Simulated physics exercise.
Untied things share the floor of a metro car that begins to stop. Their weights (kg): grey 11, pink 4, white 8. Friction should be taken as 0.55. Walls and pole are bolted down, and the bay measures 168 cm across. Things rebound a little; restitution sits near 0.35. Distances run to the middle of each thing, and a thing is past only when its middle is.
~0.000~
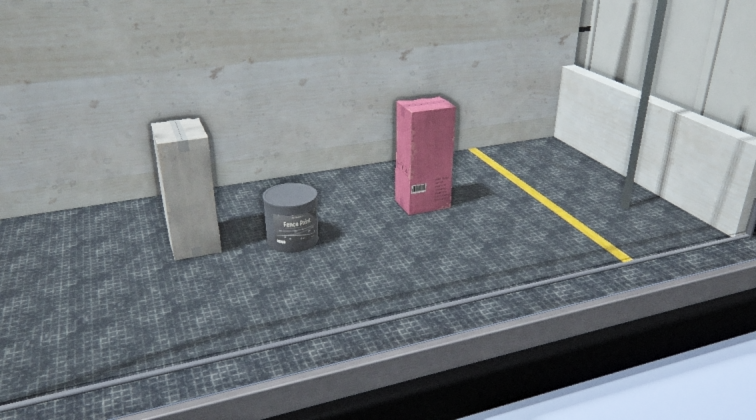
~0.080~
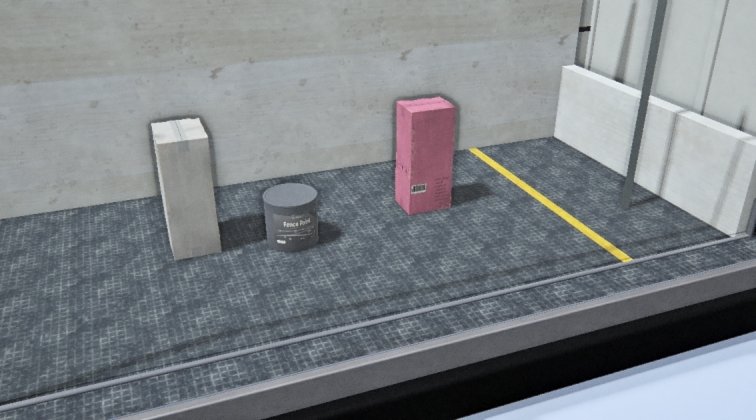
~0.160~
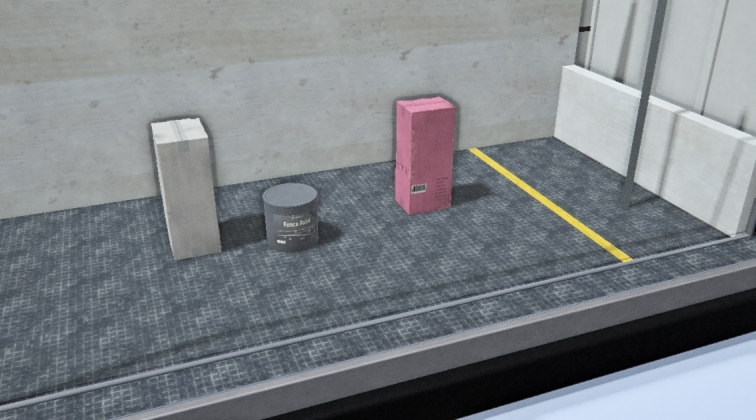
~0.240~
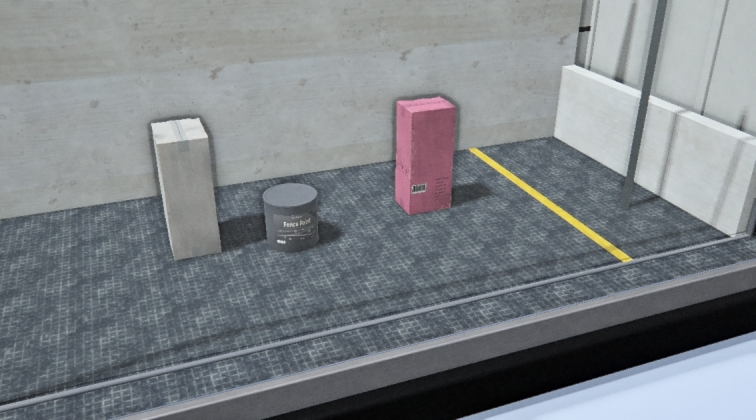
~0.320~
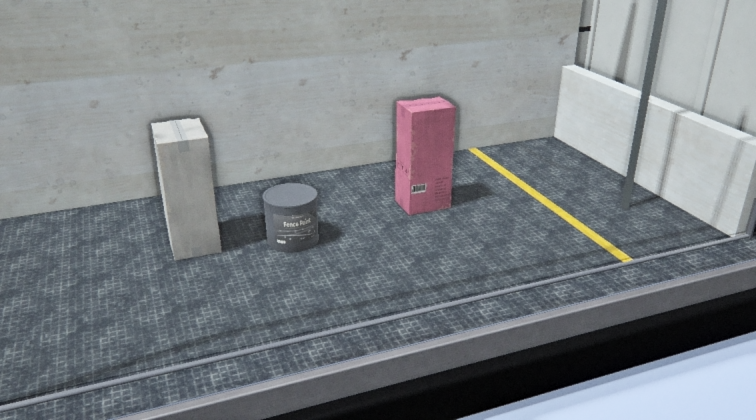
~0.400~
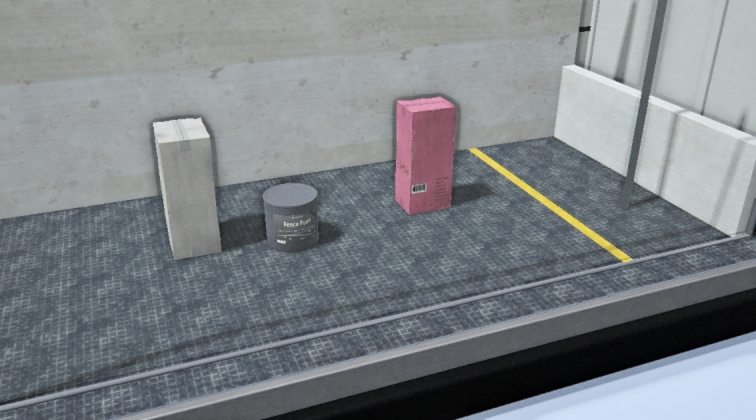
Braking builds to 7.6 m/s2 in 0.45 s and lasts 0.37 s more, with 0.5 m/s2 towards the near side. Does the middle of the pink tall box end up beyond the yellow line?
I expect it to come to rest over the line.
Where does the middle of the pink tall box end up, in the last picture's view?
Around (552, 164).
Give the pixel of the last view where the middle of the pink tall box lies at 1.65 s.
Near (552, 164).
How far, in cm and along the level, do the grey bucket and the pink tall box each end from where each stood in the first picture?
Grey bucket about 50, pink tall box about 90.
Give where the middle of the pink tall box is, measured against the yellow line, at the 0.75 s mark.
About 50 cm short of it.
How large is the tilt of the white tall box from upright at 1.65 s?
Tilted roughly 90 degrees.
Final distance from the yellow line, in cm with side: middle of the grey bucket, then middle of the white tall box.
Grey bucket short by 100, white tall box short by 110.
After 0.75 s the pink tall box is 52 cm short of the yellow line, tilted 30°, near (454, 148) in the last picture's view.
After 1.15 s the pink tall box is 11 cm past the yellow line, tilted 90°, near (544, 165) in the last picture's view; the white tall box 117 cm short of the yellow line, tilted 90°.
After 1.65 s the pink tall box is 17 cm past the yellow line, tilted 90°, near (552, 164) in the last picture's view; the white tall box 109 cm short of the yellow line, tilted 90°.
At rest, 3.2 s, grey bucket stops short of the yellow line; pink tall box crosses the yellow line; white tall box stops short of the yellow line.
